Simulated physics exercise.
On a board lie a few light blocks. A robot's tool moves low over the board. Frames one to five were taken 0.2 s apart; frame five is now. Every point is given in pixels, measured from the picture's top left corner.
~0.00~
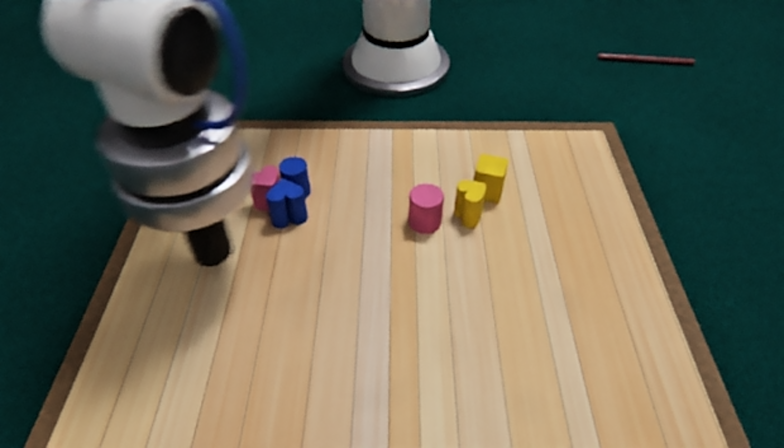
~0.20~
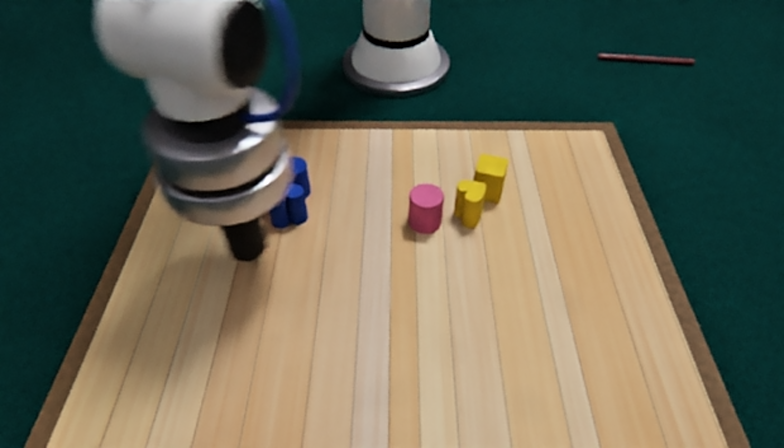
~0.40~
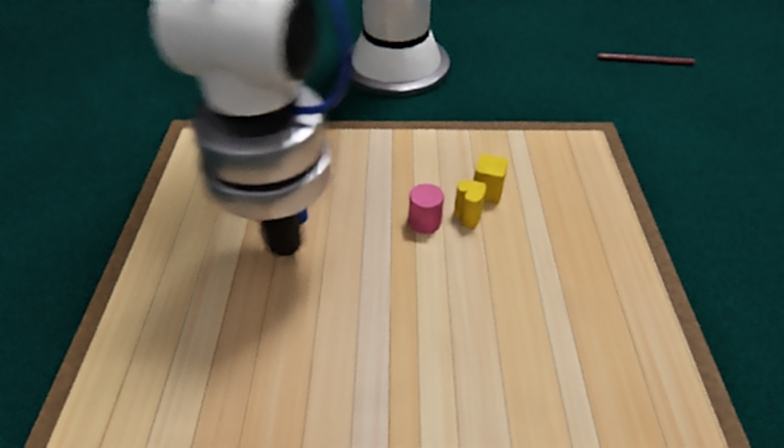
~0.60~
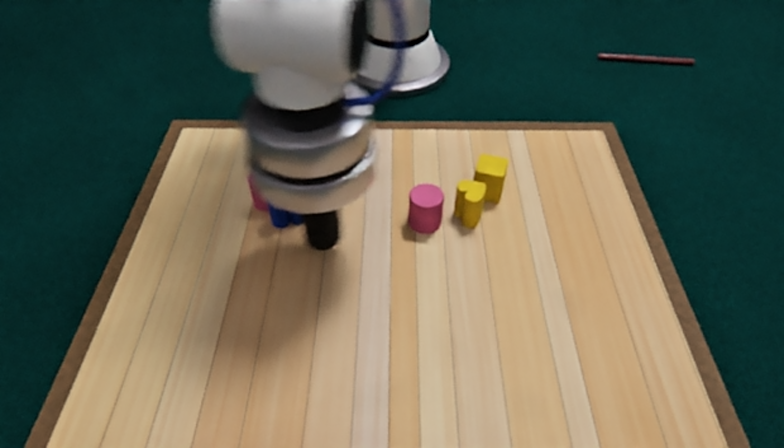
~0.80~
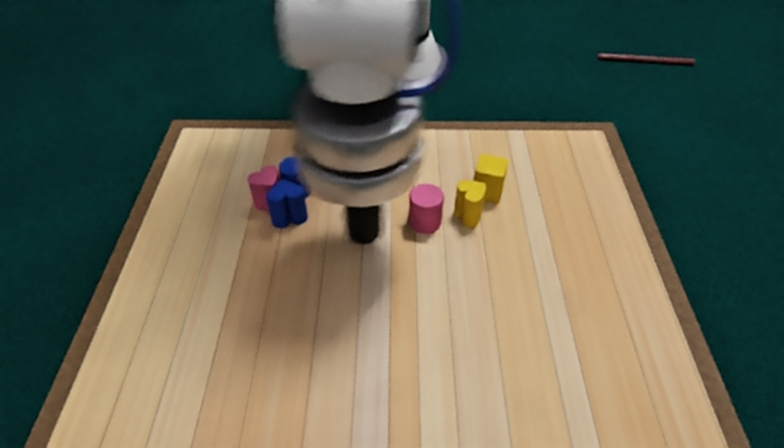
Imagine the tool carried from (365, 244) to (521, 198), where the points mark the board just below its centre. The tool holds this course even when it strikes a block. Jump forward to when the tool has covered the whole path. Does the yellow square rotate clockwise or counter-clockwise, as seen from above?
Clockwise, looking down.
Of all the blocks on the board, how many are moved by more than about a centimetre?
The way I see it, the answer is three or more.
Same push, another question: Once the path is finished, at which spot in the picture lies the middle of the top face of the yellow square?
It is going to be at (512, 147).
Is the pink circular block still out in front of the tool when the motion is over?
In short: No.
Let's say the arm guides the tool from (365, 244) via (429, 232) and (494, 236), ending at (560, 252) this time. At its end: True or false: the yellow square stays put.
The claim holds.
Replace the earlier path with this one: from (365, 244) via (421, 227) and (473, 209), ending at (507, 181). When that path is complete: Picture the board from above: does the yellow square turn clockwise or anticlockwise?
Looking down: Clockwise.
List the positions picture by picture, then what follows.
In the first picture, lower end of the tool (214, 252), tops of blocks, blue heart block (284, 190), pink circular block (427, 195), yellow heart block (472, 189), yellow square (492, 164).
In the second picture, tool (248, 247), blocks as before.
In the third picture, tool (285, 242), blocks as before.
In the fourth picture, tool (324, 237), blocks as before.
In the fifth picture, tool (364, 231), blue heart block (284, 190), pink circular block (427, 195), yellow heart block (472, 189), yellow square (492, 164).
The first path, step by step. One third of the way, tool (421, 215); pink circular block (448, 185); yellow heart block (478, 188), turned 25° clockwise.
Two thirds of the way, tool (475, 200); pink circular block (479, 163); yellow heart block (510, 181), turned 80° clockwise; yellow square (505, 153), turned 60° clockwise.
At the end, tool (524, 185); blue heart block not moved; pink circular block (484, 158); yellow heart block (562, 173), turned 115° clockwise; yellow square (512, 147), turned 70° clockwise.
